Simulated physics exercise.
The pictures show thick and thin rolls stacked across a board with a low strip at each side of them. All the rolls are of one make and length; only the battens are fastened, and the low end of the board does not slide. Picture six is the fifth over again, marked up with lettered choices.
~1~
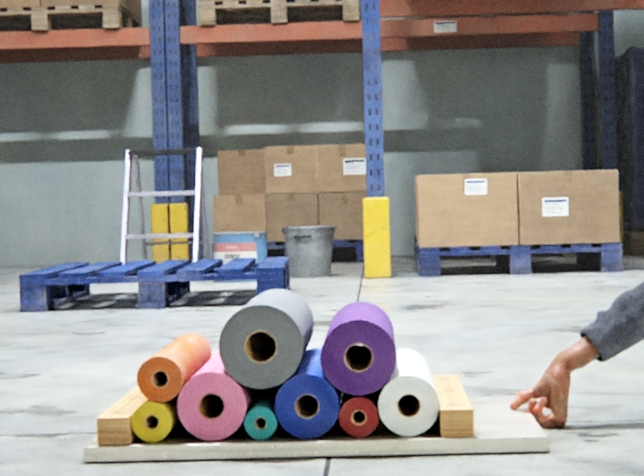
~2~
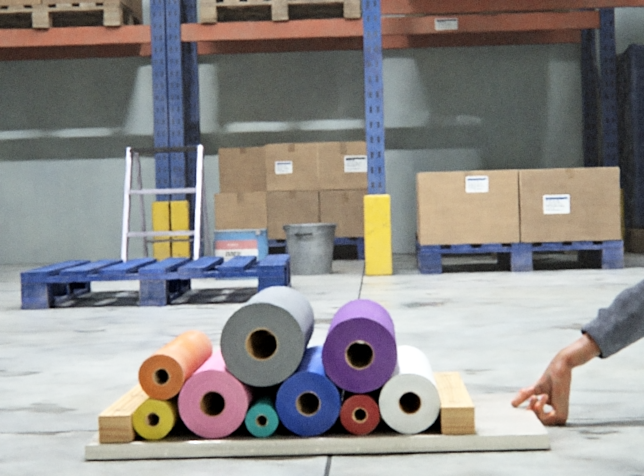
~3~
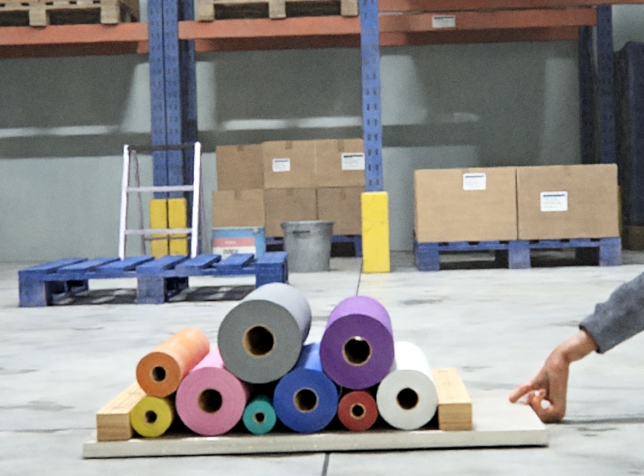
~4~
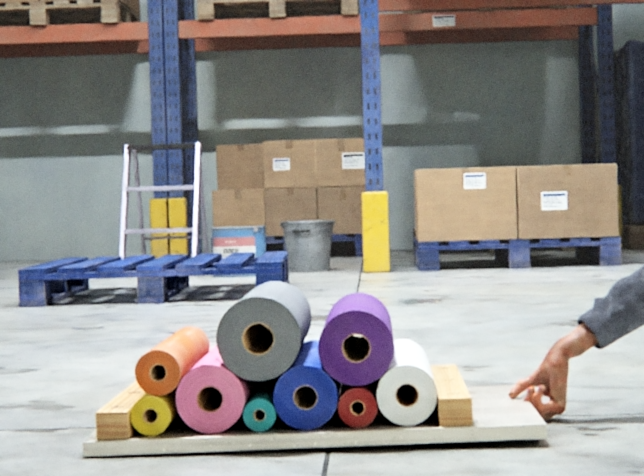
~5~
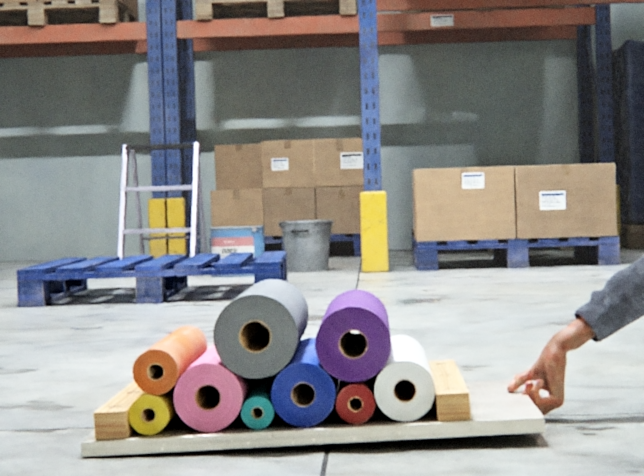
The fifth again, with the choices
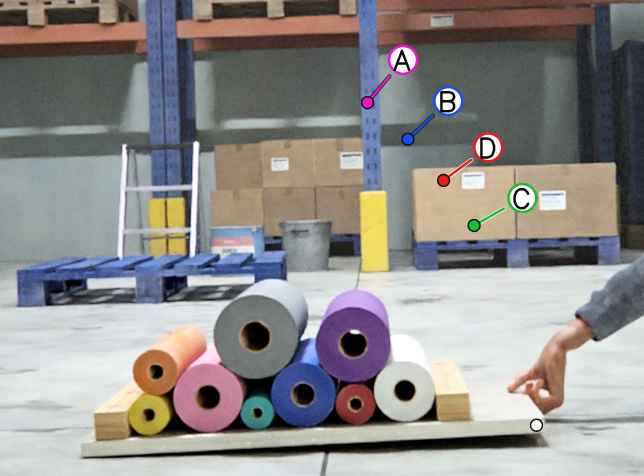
Stacked colored rolls stay together on a board as a hand slightly raises its right end.
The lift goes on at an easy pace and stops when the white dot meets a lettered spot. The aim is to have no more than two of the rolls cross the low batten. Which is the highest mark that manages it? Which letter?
Stop at B.
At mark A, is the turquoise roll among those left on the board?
Yes.
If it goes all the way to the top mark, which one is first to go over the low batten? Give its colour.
The orange one.
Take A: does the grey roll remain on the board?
No, with A.
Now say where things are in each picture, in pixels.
Turquoise roll (261, 423); blue roll (307, 406); red roll (359, 417), in the first picture.
Red roll (360, 415); white roll (410, 402), in the second picture.
Board (319, 408); white roll (408, 399); purple roll (357, 351), in the third picture.
Board (319, 405); yellow roll (150, 416); pink roll (210, 399), in the fourth picture.
Board (317, 402); yellow roll (149, 415); pink roll (208, 397), in the fifth picture.
On the marked copy, A at (368, 102); B at (408, 139); C at (474, 225); D at (444, 180); the white dot at (536, 425).
With B. Early on, board at 21°.
Further on, board at 41°.
At the end, board at 42°, two over the low batten (grey, orange).
As for the rest, A three over the low batten (grey, orange, purple); C one over the low batten (orange); D one over the low batten (orange).
